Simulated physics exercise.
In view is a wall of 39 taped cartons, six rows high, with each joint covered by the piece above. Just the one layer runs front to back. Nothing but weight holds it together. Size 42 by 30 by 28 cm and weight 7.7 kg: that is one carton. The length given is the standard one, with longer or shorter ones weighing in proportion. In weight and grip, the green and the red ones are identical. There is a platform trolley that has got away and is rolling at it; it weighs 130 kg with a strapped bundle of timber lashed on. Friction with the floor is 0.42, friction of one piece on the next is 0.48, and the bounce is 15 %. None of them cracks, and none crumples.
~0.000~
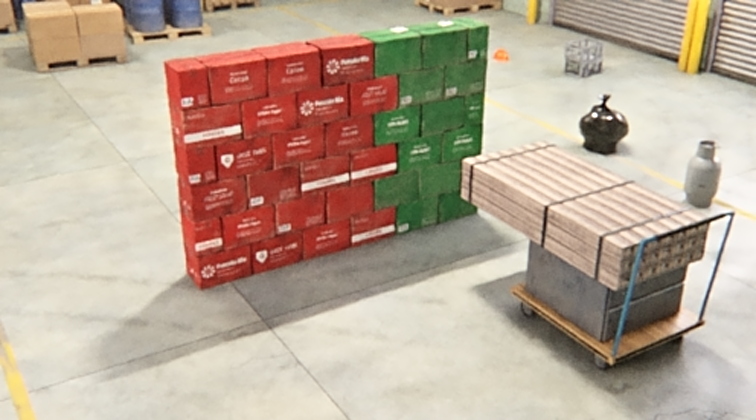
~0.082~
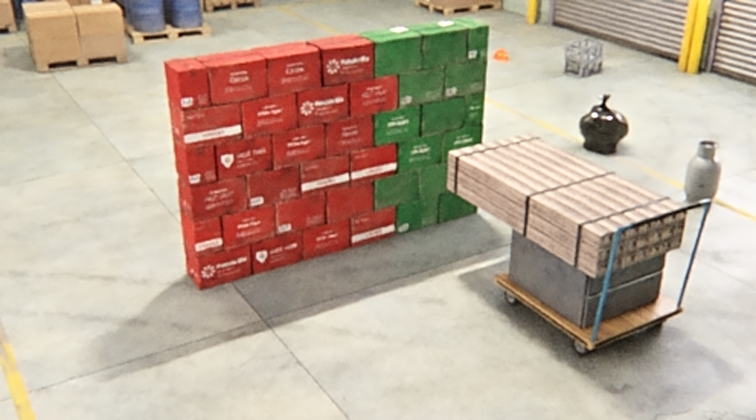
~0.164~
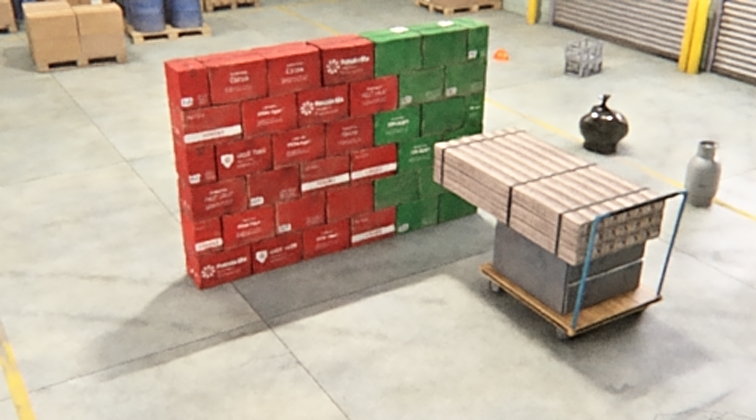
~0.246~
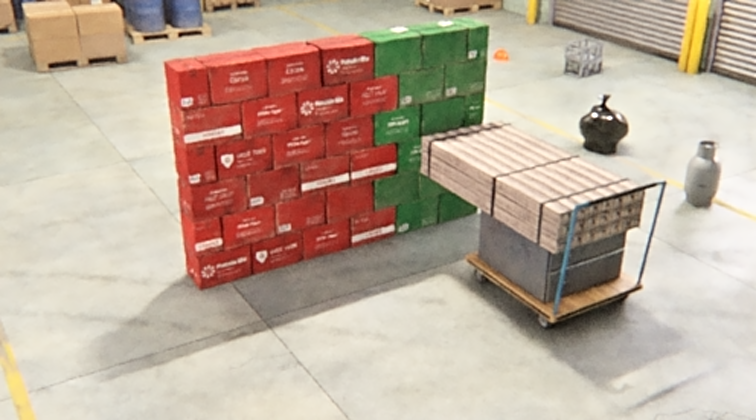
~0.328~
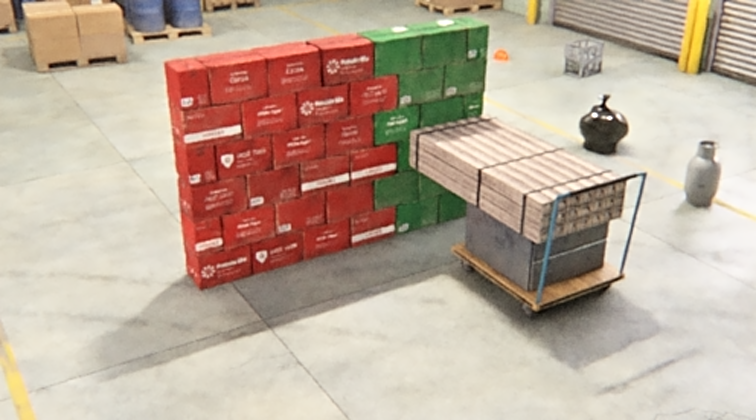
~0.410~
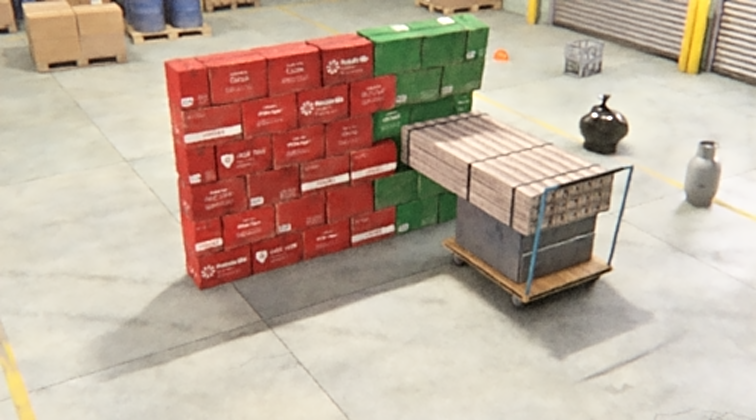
At the start, a loaded platform trolley stands apart from a wall of red and green cartons on a warehouse floor. It rolls leftward toward the green end, its long stacked load jutting ahead, then the load meets the wall and pushes in, shifting some green cartons slightly.
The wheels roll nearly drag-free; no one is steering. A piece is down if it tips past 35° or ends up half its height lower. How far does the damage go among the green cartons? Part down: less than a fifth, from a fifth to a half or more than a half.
I'd say the part that goes down is greater than half.
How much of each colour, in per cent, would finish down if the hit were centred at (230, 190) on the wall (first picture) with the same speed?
Green 0 %, red 60 %.
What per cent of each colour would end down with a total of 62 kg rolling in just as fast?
Green 70, red 10 %.
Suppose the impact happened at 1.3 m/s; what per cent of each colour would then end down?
You'd end up with green at 70 per cent down and red at 10 per cent.
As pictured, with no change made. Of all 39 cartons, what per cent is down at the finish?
Somewhere near 35 in a hundred.
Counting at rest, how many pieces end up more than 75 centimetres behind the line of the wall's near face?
8 or so.
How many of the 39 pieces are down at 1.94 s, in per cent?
30 %.
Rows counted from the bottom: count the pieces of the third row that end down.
2, all told.
Around 0.54 s, load 32 cm past the wall's line, still rolling; none of the 15 green cartons down (0 of 39 in all colours); top green carton tipped 25°.
Around 0.78 s, load 57 cm past the wall's line, still rolling; 8 of the 15 green cartons down (8 of 39 in all colours); top green carton tipped 51°, 41 cm lower.
Around 1.14 s, load 83 cm past the wall's line, still rolling; 13 of the 15 green cartons down (13 of 39 in all colours); top green carton on its side.
Around 1.94 s, load 93 cm past the wall's line, stopped; 12 of the 15 green cartons down (12 of 39 in all colours); top green carton on its side.
Finally (3.0 s), load 92 cm past the wall's line, stopped; 13 of the 15 green cartons down (13 of 39 in all colours); top green carton on its side; top red carton unmoved. That is 87 per cent. Seen by the last camera, middles, top green carton near (470, 88), top red carton near (286, 68).
